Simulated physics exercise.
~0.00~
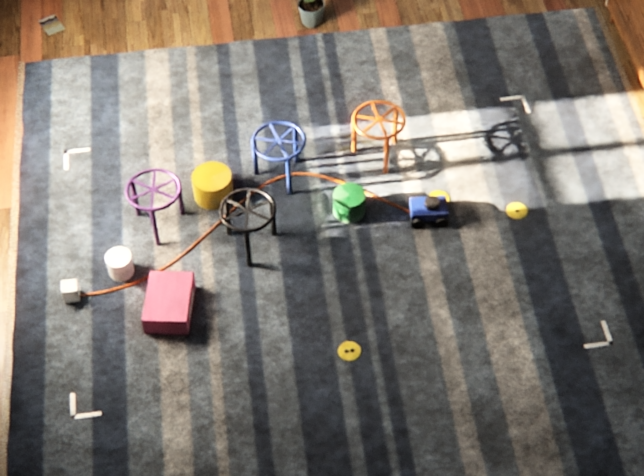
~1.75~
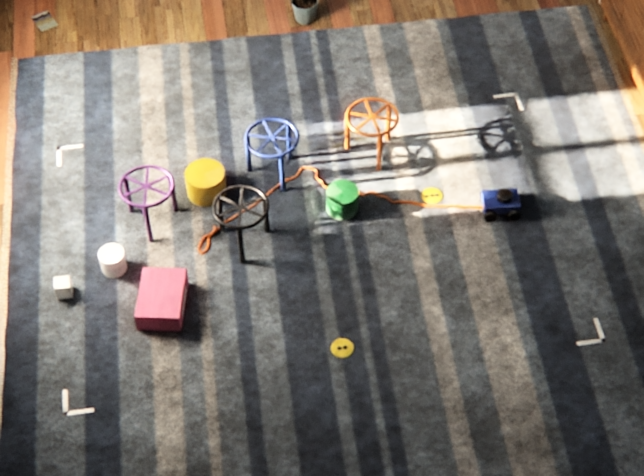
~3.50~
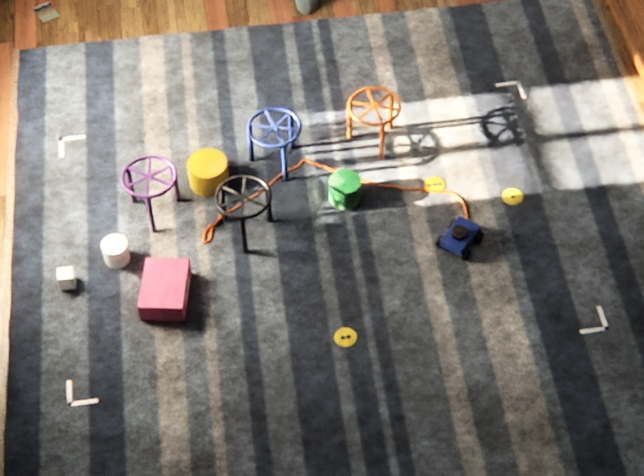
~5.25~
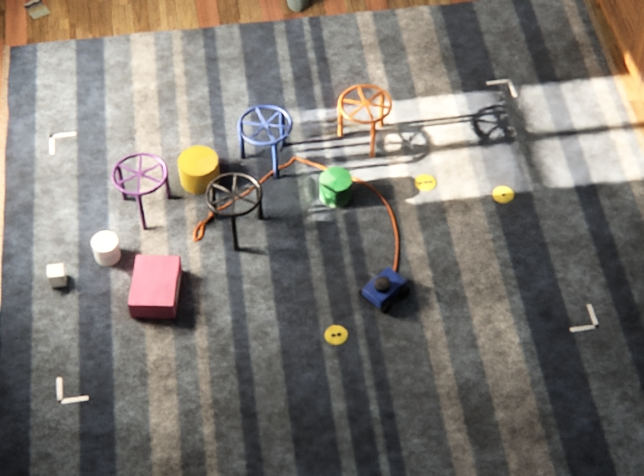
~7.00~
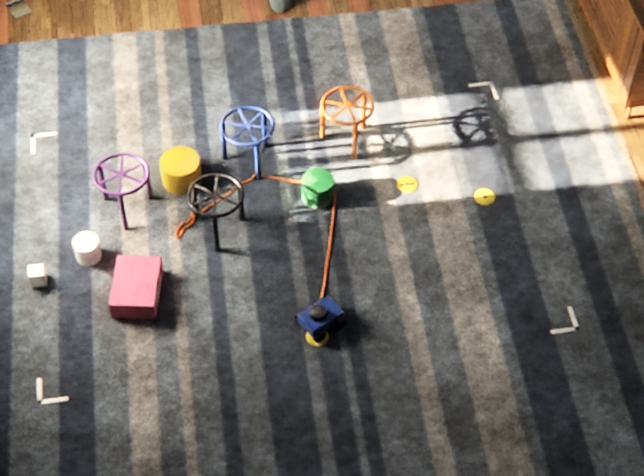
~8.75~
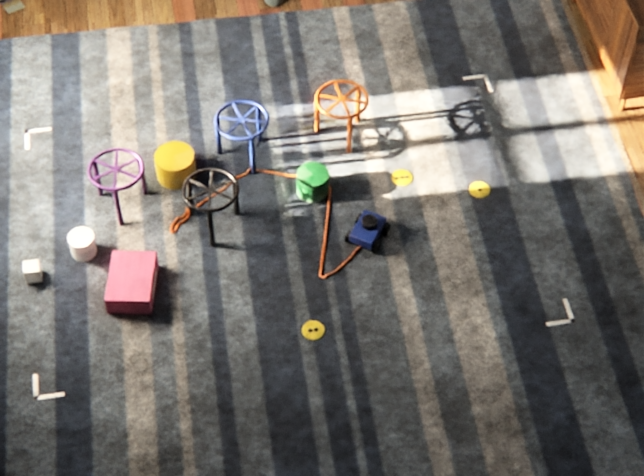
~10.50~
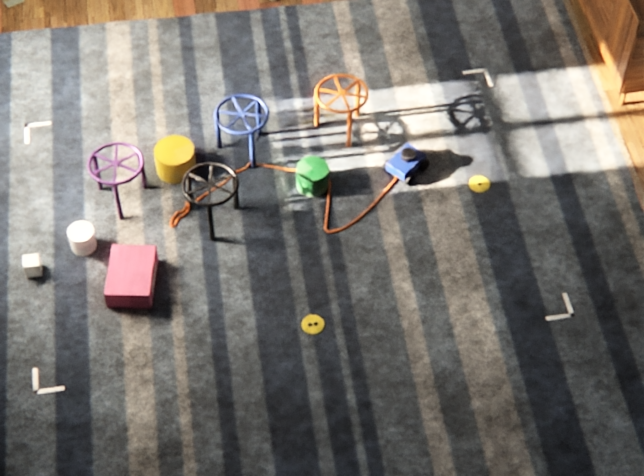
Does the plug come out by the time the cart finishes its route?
Yes, the plug comes out. The end of the orange lead is left lying loose near the black stool, away from the small white block.
